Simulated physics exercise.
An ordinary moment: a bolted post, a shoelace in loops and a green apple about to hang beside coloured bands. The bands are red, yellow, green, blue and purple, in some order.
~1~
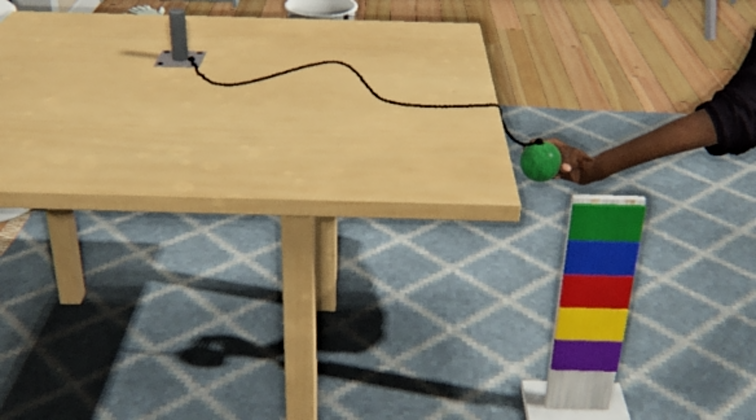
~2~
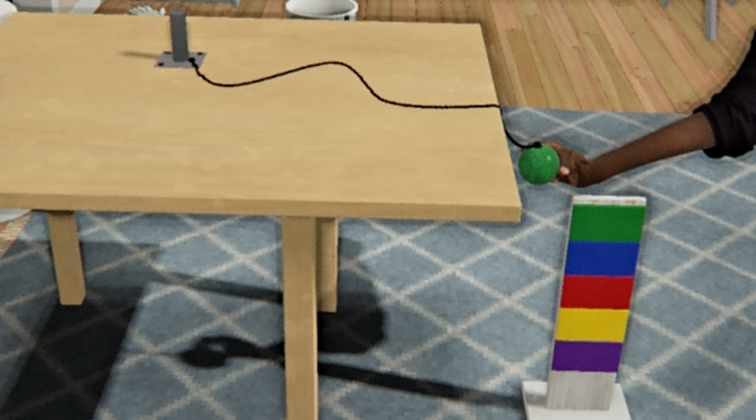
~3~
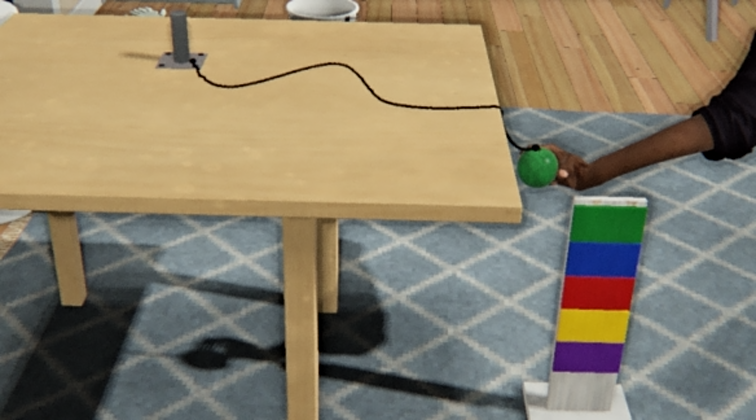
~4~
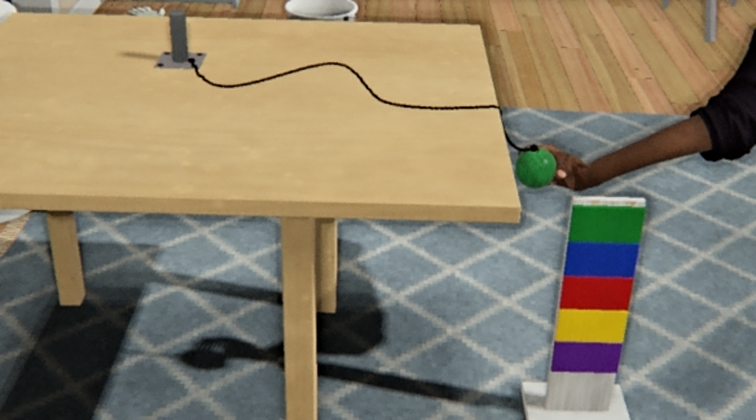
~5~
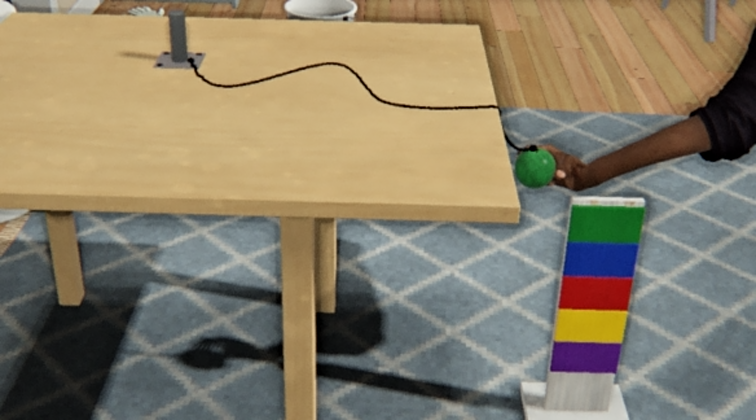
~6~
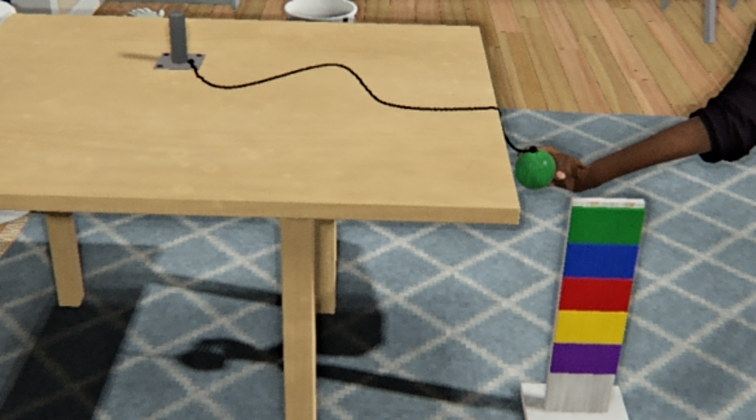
A hand holds a green ball on a dark cord beside coloured bands, barely moving.
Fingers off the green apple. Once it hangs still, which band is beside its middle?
The shoelace holds its middle at red.
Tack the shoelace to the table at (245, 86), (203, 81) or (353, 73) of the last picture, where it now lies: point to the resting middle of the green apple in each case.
About (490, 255), (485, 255) and (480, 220).
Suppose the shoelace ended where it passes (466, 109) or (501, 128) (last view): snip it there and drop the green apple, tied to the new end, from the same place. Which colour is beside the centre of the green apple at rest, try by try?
One after the other, green; blue.
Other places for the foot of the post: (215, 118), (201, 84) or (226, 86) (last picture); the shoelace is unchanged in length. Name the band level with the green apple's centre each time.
Try by try: Purple; yellow; purple.
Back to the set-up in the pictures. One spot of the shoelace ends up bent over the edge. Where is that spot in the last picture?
That spot is around (377, 99).
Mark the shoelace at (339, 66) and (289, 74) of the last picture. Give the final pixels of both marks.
Near (400, 84) and (343, 78).
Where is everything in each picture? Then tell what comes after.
The first picture shows green apple (540, 162); green (607, 224); blue (602, 259); red (596, 293); yellow (591, 326); purple (587, 357).
The second picture shows green apple (538, 165); shoelace through (199, 75) (270, 78) (345, 65) (378, 97) (467, 107).
The third picture shows green apple (537, 167).
The fourth picture shows green apple (535, 168); shoelace through (199, 76) (270, 79) (345, 66) (378, 98) (467, 108).
The fifth picture shows green apple (535, 168).
The sixth picture shows green apple (535, 169); shoelace through (198, 77) (269, 80) (344, 67) (377, 99) (466, 109).
Soon after, apple near (450, 272); level with red.
After that, apple near (496, 282); level with red.
In the end, apple near (483, 282); level with red. At red.
